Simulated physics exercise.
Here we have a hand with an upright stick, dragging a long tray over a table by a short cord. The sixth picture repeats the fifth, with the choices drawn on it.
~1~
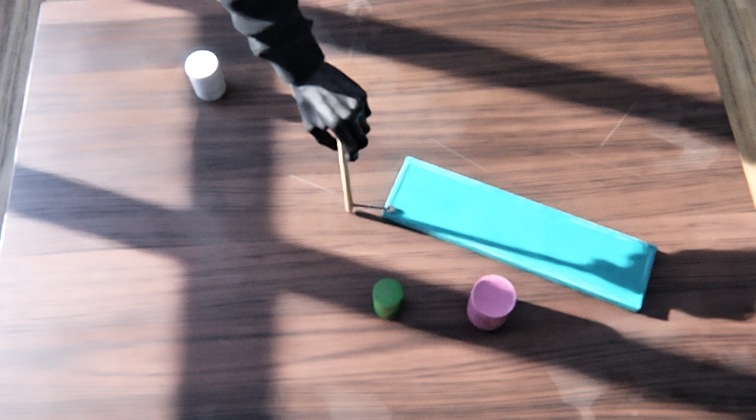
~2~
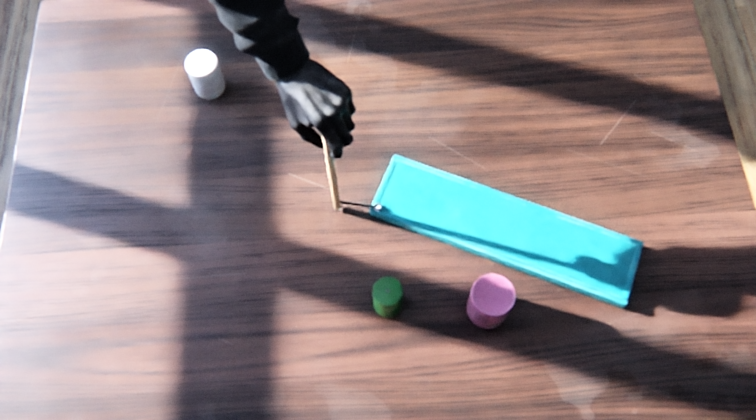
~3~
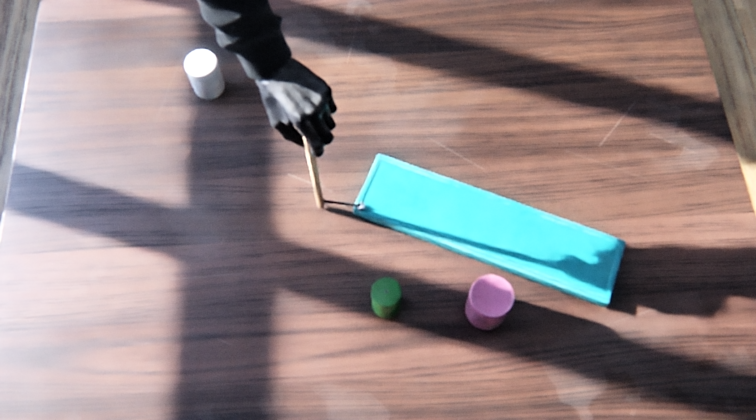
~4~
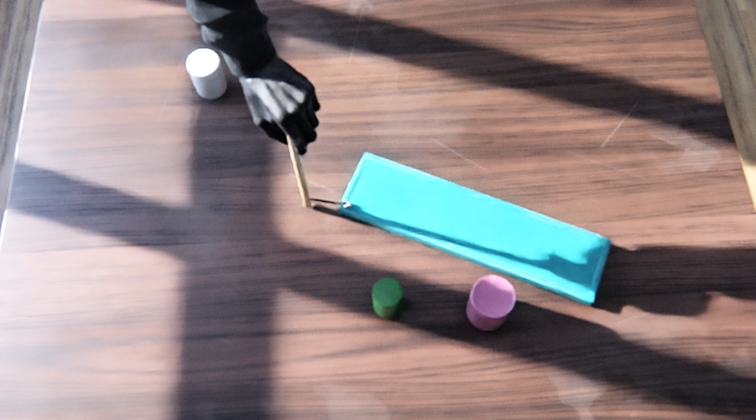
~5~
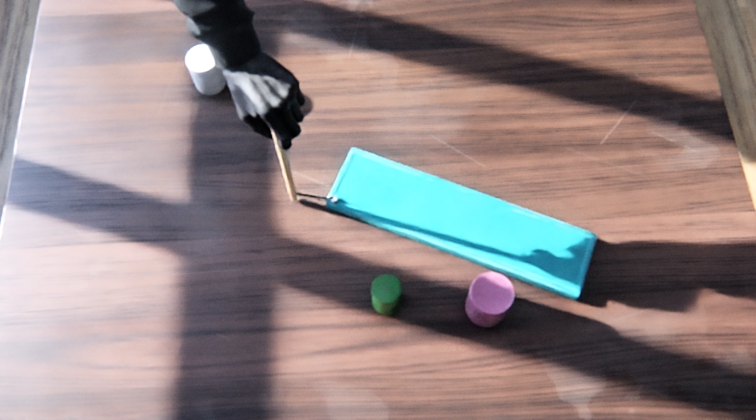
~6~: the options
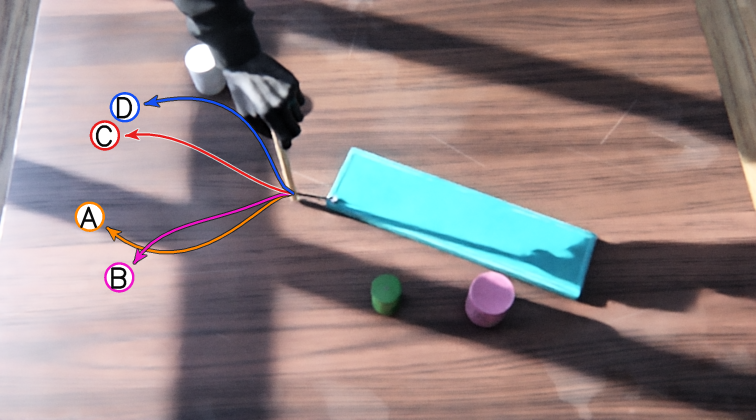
To begin with, a black-gloved hand holds an upright stick joined by a short cord to a long turquoise tray on a wooden table. The hand then drags the tray a modest distance leftward, passing above the green candle and pink jar, while they and the white tin stay in place.
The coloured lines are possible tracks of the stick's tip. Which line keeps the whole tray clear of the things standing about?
B is the clean one.
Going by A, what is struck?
It meets the green candle.
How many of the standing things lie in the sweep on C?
In all, one.
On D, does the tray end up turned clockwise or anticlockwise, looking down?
It turns clockwise.
On the marked copy, A from (293, 193) via (197, 248) to (108, 228); B from (293, 193) via (210, 219) to (134, 263); C from (293, 193) via (212, 156) to (126, 136); D from (293, 193) via (240, 117) to (146, 104).
Following B. Soon after the start, foot of the stick (235, 213), middle of the tray (404, 216).
Later, foot of the stick (175, 232), middle of the tray (345, 221).
In the end, foot of the stick (134, 266), middle of the tray (305, 229); nothing has been touched.
As for the rest, A meets the green candle; C meets the pink jar; D meets the white tin and pink jar.
